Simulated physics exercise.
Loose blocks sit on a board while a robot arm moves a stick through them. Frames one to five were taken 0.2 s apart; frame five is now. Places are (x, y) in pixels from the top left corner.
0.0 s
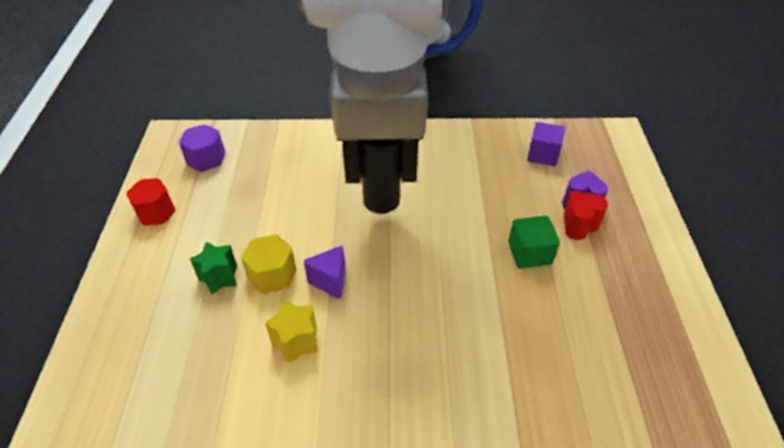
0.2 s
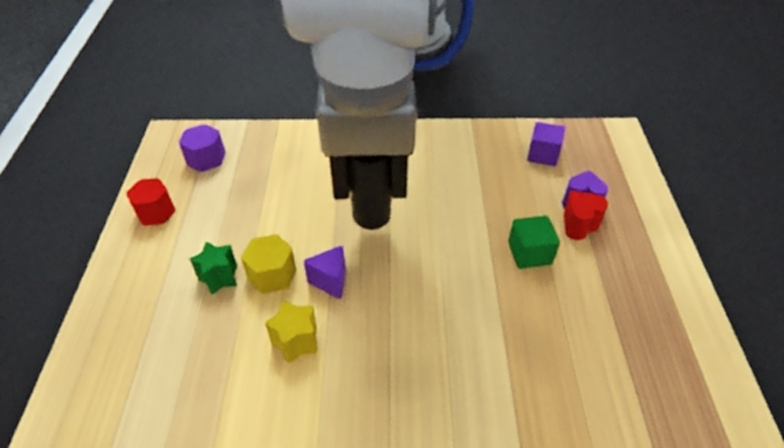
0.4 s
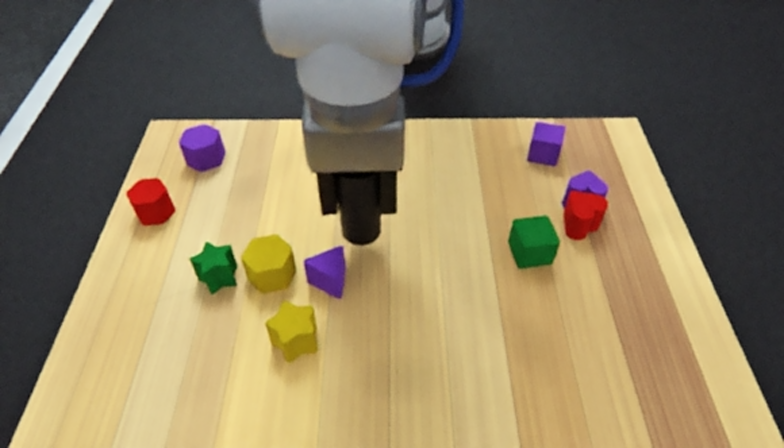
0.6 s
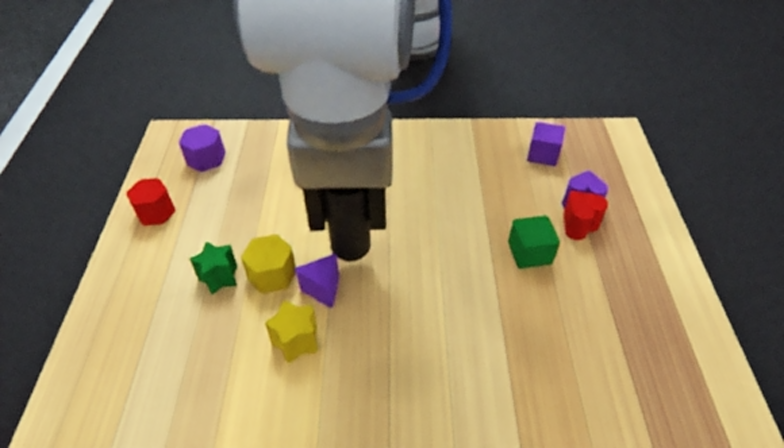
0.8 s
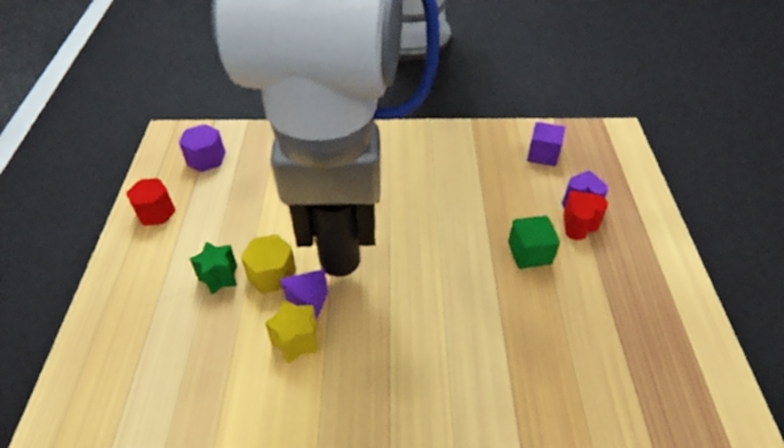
A robot arm moves its dark stick down and left, nudging a purple three-sided block down-left.
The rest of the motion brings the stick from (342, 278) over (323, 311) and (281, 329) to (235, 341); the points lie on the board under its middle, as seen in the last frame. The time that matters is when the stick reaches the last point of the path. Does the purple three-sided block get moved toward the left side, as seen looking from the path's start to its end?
No
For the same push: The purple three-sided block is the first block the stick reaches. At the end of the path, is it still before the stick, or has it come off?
Ahead of the stick.
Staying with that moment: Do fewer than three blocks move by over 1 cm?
Yes, I think so.
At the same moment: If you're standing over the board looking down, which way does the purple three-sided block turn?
It spins clockwise.
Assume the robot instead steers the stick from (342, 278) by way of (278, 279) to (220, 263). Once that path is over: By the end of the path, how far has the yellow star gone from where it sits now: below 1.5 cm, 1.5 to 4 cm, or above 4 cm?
It moves less than 1.5 cm.
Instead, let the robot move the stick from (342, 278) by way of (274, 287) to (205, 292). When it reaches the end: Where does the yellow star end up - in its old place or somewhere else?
Answer: Moved.
What follows on the original path. One third of the way, stick at (320, 296); yellow star at (267, 346), turned 20° anticlockwise; purple three-sided block at (276, 309), turned 35° clockwise.
Two thirds of the way, stick at (277, 314); yellow star at (263, 351), turned 30° anticlockwise; purple three-sided block at (239, 322), turned 70° clockwise.
At the end, stick at (229, 327); yellow hexagon not moved; yellow star at (253, 359), turned 60° anticlockwise; purple three-sided block at (189, 333), turned 80° clockwise.
